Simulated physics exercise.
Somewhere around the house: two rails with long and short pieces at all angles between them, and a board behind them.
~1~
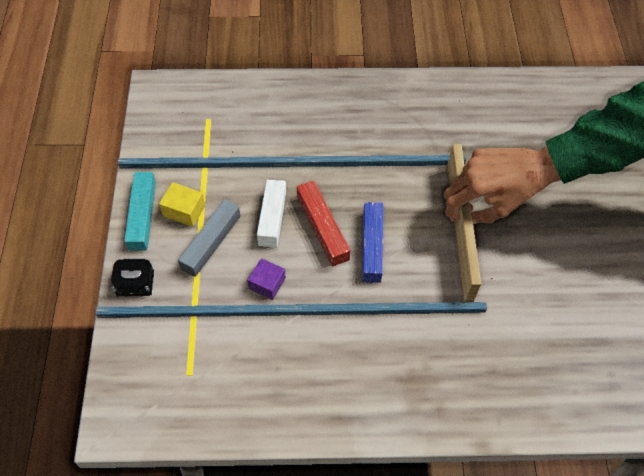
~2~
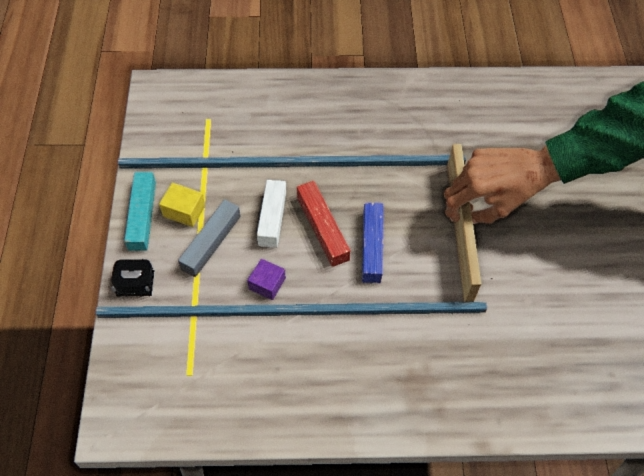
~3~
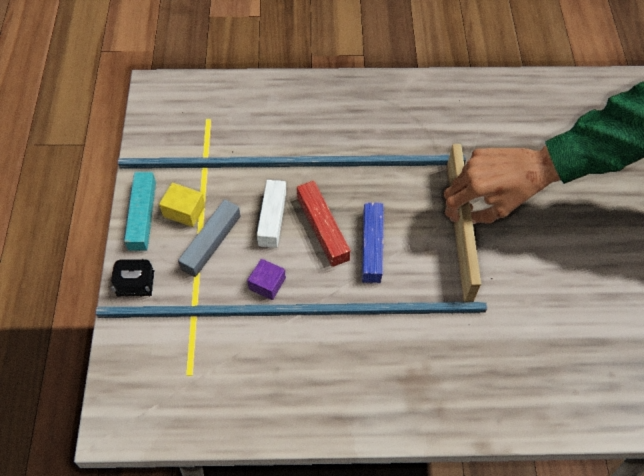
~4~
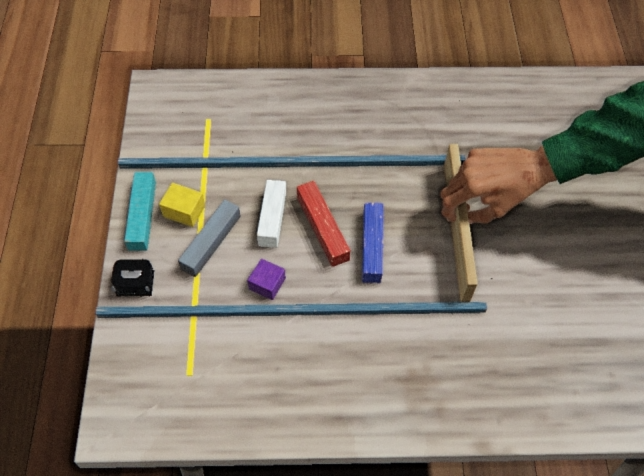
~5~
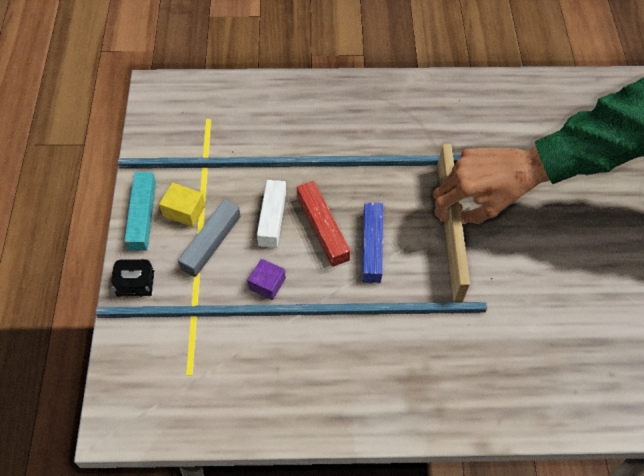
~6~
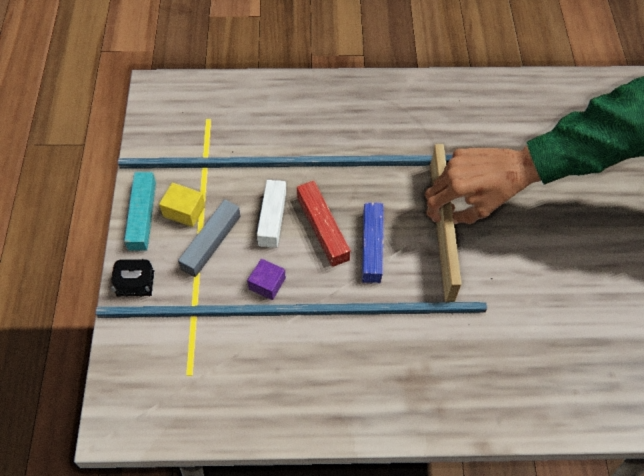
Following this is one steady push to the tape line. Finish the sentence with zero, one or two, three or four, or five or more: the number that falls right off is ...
The number that falls right off is one or two.
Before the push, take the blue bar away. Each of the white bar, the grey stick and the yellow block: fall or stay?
As for the white bar, it is retained; the grey stick is retained; the yellow block is retained.
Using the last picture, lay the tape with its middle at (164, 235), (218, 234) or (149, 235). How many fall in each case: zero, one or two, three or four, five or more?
For each place: 3 or 4; 1 or 2; 5 or more.
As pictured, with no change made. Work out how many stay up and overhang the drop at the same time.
I'd say 1 of them.
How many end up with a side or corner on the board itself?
Looks like 1 of them, all told.
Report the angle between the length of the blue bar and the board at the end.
Somewhere near 0 degrees, I'd say.
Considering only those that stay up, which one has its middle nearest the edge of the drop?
The black case finishes closest.
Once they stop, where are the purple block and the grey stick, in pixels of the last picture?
Approximately (163, 288) for one, approximately (131, 238) for the other.
Soon after, none off yet; turquoise bar at rest near (141, 211); black case at rest near (133, 278); yellow block at rest near (183, 205).
By the end, the number that fall off is one or two; fallen, yellow block and turquoise bar.
